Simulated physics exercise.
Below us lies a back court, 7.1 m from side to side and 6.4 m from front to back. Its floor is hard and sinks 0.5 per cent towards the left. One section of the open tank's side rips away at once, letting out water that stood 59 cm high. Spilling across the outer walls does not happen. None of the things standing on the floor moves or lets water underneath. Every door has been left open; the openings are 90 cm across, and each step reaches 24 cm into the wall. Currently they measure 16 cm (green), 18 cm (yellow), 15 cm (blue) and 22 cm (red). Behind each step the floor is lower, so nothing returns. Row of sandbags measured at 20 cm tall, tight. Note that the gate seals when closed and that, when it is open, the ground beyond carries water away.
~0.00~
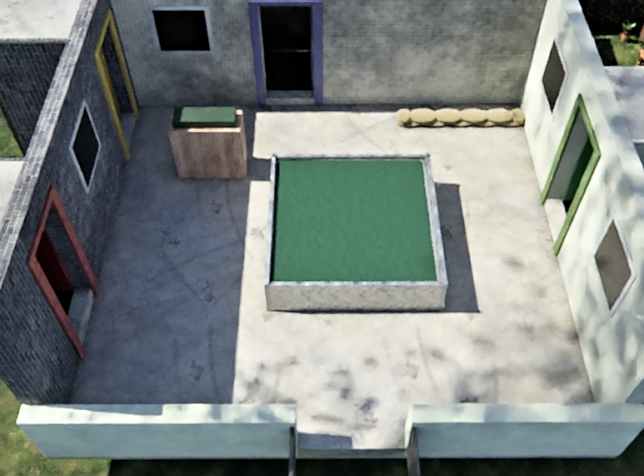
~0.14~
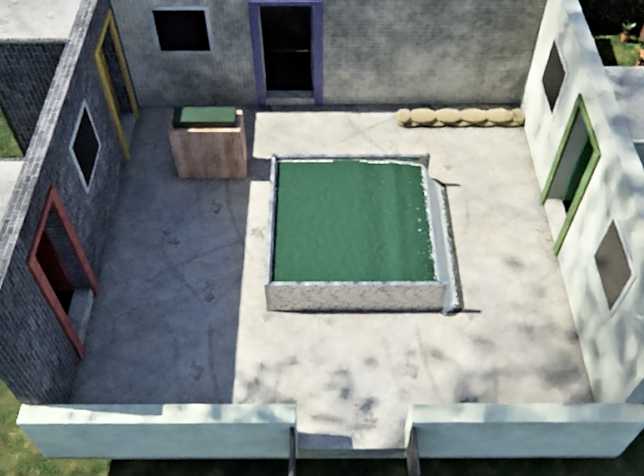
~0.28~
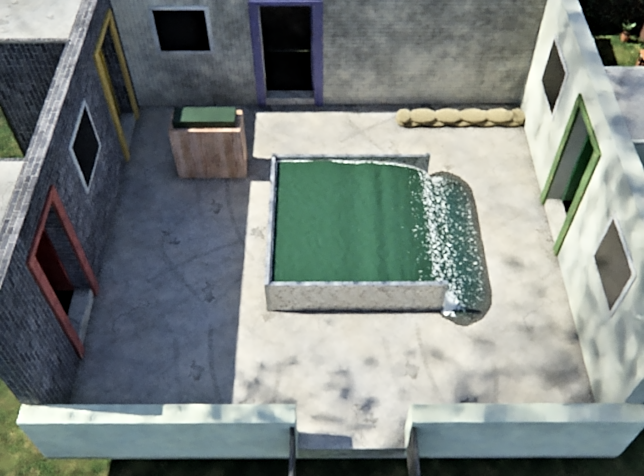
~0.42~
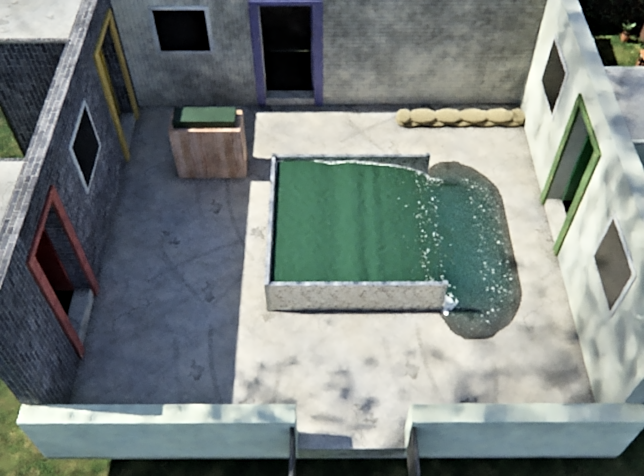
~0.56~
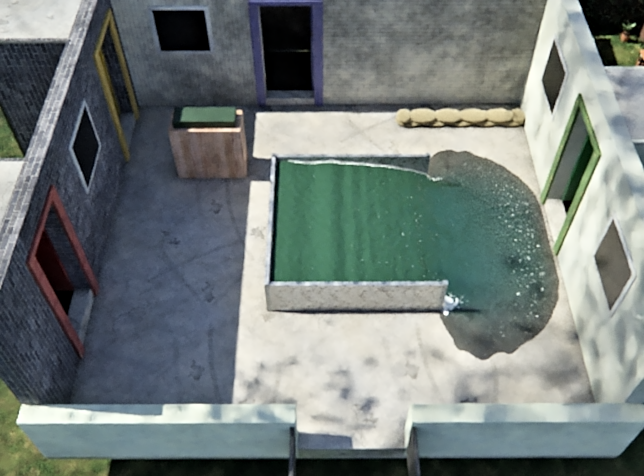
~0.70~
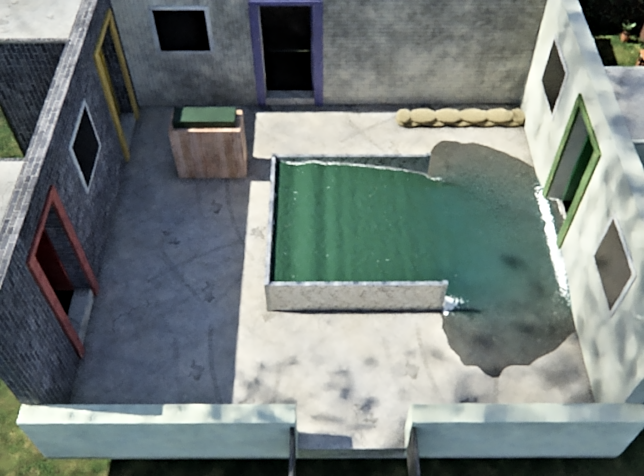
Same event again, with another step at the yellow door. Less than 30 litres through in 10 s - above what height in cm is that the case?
Above about 11 cm.
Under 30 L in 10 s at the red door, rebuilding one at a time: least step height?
The red door needs around 9.5 cm.
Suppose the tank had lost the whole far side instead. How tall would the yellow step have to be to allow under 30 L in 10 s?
The answer is some 24 cm.
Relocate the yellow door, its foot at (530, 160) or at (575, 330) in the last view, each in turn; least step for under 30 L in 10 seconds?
Minimums: Roughly 20 cm and 20 cm.
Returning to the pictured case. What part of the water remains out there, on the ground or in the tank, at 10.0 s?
Some 88 per cent remains.
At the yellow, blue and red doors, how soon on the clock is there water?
For yellow it's 5.5 s, for blue 4.0 s, and for red 5.0 s.
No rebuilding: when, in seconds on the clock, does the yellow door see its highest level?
Roughly 7.0 s.
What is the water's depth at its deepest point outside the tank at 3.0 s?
Around 36 centimetres.
After 1.4 s water covers 20 % of the floor, deepest (40 cm) near (544, 263); it has not reached the yellow door.
After 3.0 s water covers 40 % of the floor, deepest (36 cm) near (597, 429); it has not reached the yellow door.
After 10.0 s water covers 95 % of the floor, deepest (16 cm) near (258, 203); 10 cm at the yellow door, 0 litres in over its 18 cm step.
At the yellow door as built, the water arrived by 5.4 s and peaked near 16 cm at 6.8 s.
Run again over the same 10 s with other heights there, 48 litres in over 9.5 cm, 16 litres over 12.5 cm. The limit of 30 litres is kept from about 11 cm up.
